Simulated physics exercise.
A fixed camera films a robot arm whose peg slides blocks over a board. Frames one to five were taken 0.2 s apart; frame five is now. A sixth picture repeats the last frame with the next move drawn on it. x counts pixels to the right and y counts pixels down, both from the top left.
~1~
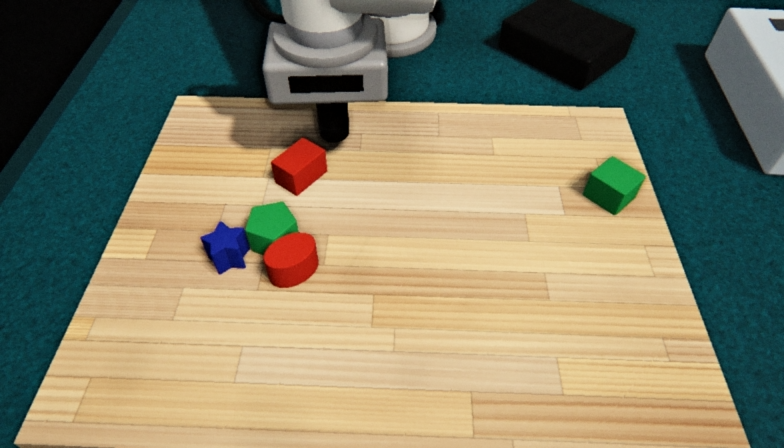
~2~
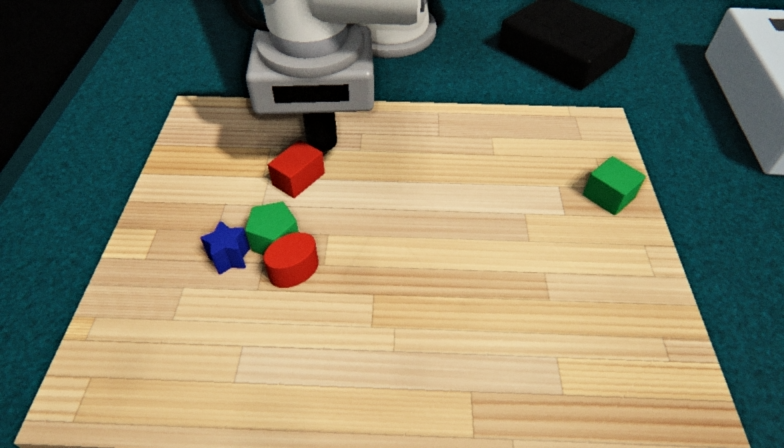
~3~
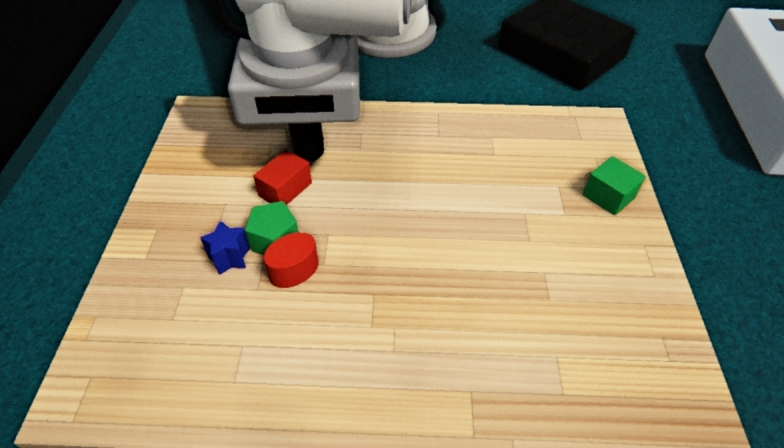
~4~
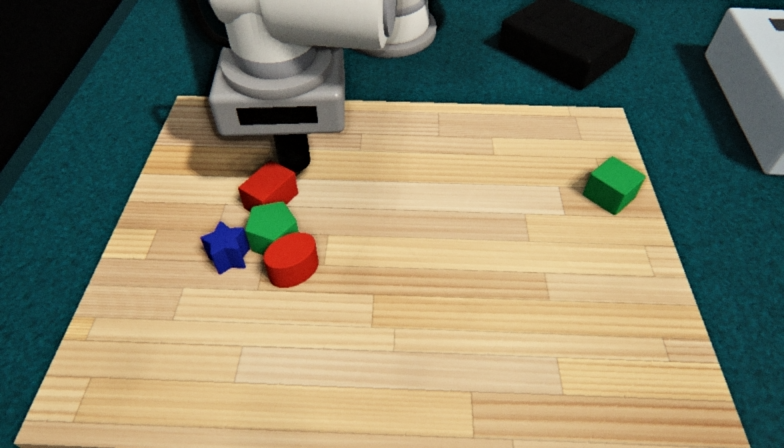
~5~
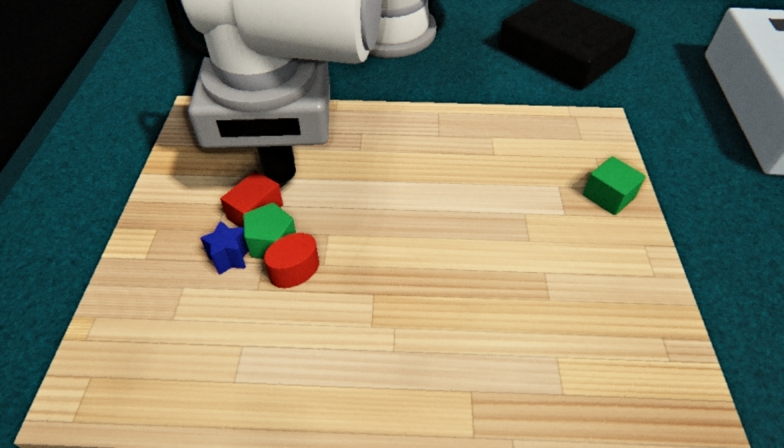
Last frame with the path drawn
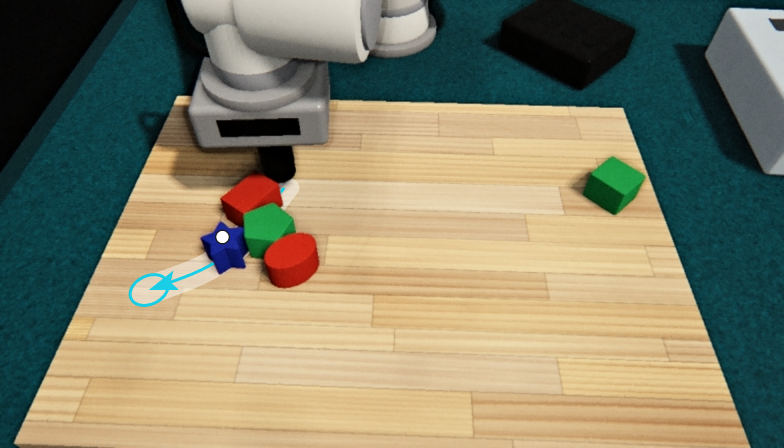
At the start, a robot arm's black peg stands behind a red block, with a green five-sided block, a blue star and a red round block clustered nearby and a green cube far right. The peg pushes the red block a short way left and toward the viewer, up against the green five-sided block, which shifts slightly.
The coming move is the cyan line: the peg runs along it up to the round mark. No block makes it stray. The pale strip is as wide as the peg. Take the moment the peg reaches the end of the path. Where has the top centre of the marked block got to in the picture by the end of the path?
Close to (178, 290).
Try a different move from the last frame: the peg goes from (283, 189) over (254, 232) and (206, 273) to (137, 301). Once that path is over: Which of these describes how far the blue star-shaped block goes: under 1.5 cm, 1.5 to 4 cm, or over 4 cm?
Shift: Over 4 cm.
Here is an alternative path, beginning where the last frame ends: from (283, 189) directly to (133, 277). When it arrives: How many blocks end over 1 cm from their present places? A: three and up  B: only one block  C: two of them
It's C.
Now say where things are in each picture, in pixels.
The first picture shows peg tip (335, 134); block tops, blue star-shaped block (223, 237); red oblong (298, 155); green five-sided block (270, 219); red elliptical block (290, 249).
The second picture shows peg (322, 143); red oblong (295, 157).
The third picture shows peg (309, 152); red oblong (281, 168).
The fourth picture shows peg (295, 162); red oblong (266, 179).
The fifth picture shows peg (280, 173); blue star-shaped block (222, 237); red oblong (249, 190); green five-sided block (266, 221); red elliptical block (290, 249).
Path on the board, from (283, 189) by way of (254, 227) and (211, 265) to (149, 290); the dot is on the blue star-shaped block.
What follows on the original path. One third of the way, peg (249, 211); blue star-shaped block (211, 249), turned 50° anticlockwise; red oblong (205, 221), turned 30° clockwise; green five-sided block (258, 236), turned 25° anticlockwise; red elliptical block (295, 256), turned 15° anticlockwise.
Two thirds of the way, peg (204, 250); blue star-shaped block (191, 278), turned 45° anticlockwise; red oblong (156, 242), turned 70° clockwise; green five-sided block (250, 256), turned 65° anticlockwise; red elliptical block (298, 260), turned 30° anticlockwise.
At the end, peg (140, 275); blue star-shaped block (178, 290), turned 90° anticlockwise; red oblong (107, 246), turned 105° clockwise; green five-sided block (250, 256), turned 65° anticlockwise; red elliptical block (298, 260), turned 30° anticlockwise.
